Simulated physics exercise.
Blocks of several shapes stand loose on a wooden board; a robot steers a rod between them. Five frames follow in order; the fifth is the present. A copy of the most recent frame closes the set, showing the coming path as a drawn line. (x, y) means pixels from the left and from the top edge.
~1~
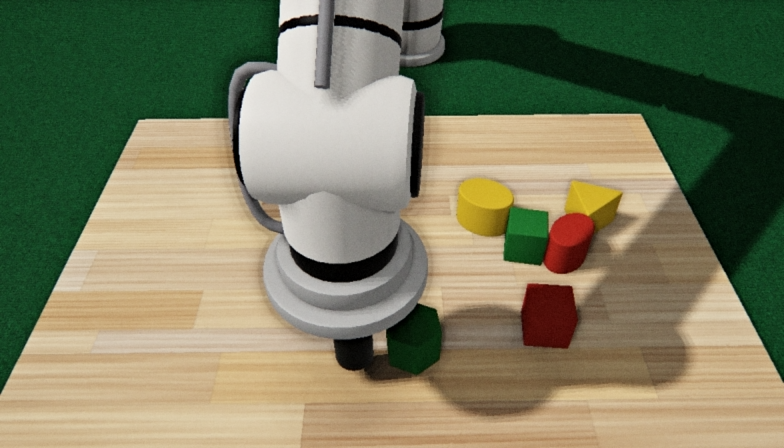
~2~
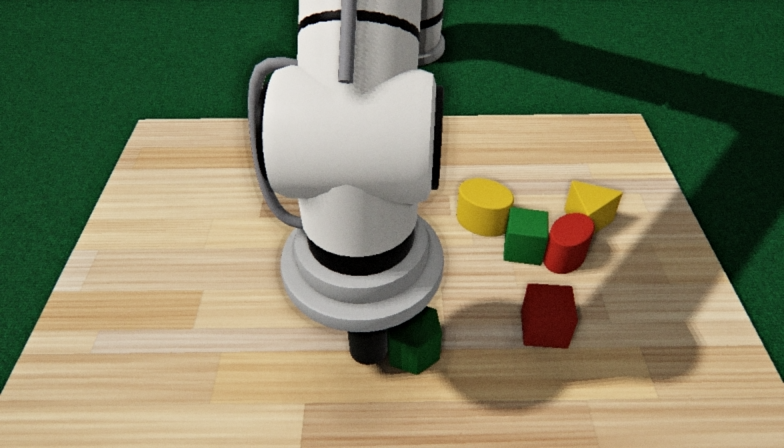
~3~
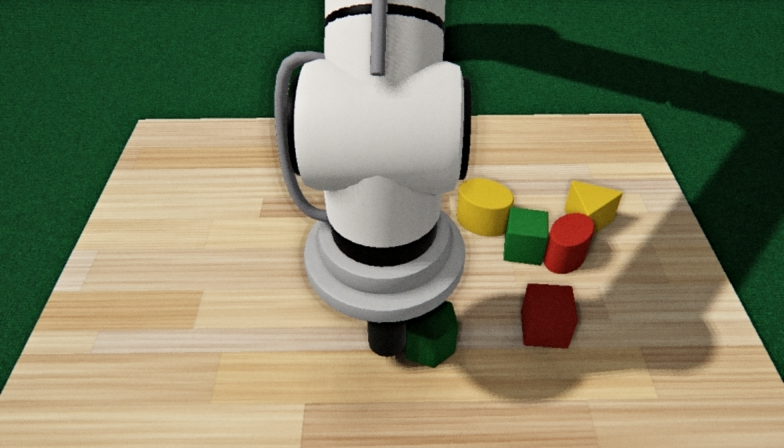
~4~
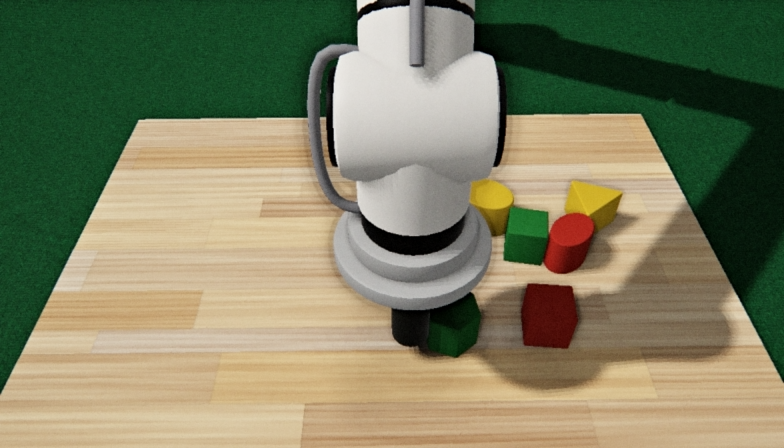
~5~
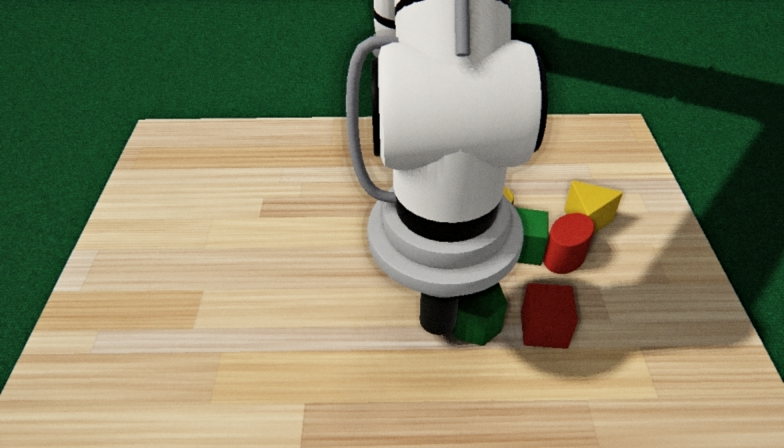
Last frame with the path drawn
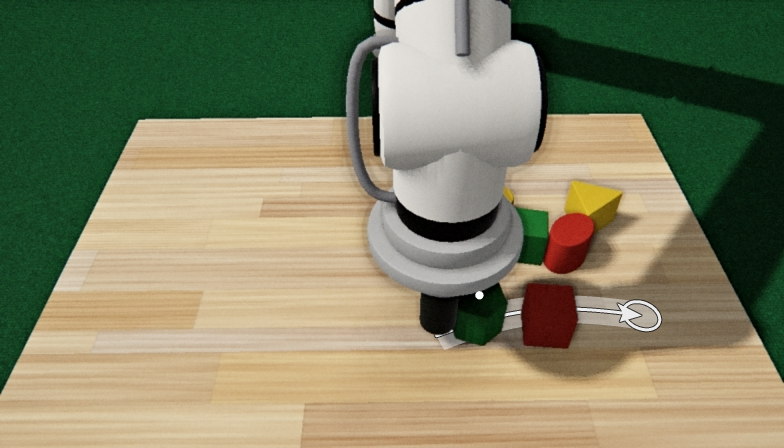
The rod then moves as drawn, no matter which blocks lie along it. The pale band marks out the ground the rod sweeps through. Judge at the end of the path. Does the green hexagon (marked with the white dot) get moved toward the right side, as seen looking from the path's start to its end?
No, that is not how it ends up.
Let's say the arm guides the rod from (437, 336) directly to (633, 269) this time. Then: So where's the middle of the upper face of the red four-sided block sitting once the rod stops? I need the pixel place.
By then it is at (597, 299).
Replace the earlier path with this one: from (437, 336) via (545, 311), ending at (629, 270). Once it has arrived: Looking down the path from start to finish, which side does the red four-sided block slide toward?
Measured against the direction from start to end, the red four-sided block shifts toward the right-hand side.
The drawn path runs from (437, 336) by way of (502, 316) and (570, 309) to (642, 315); the dot is on the green hexagon.
On the path given first. One third of the way, rod at (506, 300); green hexagon at (543, 272); red four-sided block at (586, 298), turned 40° clockwise.
Two thirds of the way, rod at (575, 294); green hexagon at (598, 256), turned 50° anticlockwise; red four-sided block at (613, 306), turned 55° clockwise; red oval block at (578, 222), turned 15° anticlockwise; yellow three-sided block at (596, 188).
At the end, rod at (649, 300); green hexagon at (610, 251), turned 70° anticlockwise; red four-sided block at (639, 318), turned 90° clockwise; red oval block at (578, 222), turned 15° anticlockwise; yellow three-sided block at (596, 188).
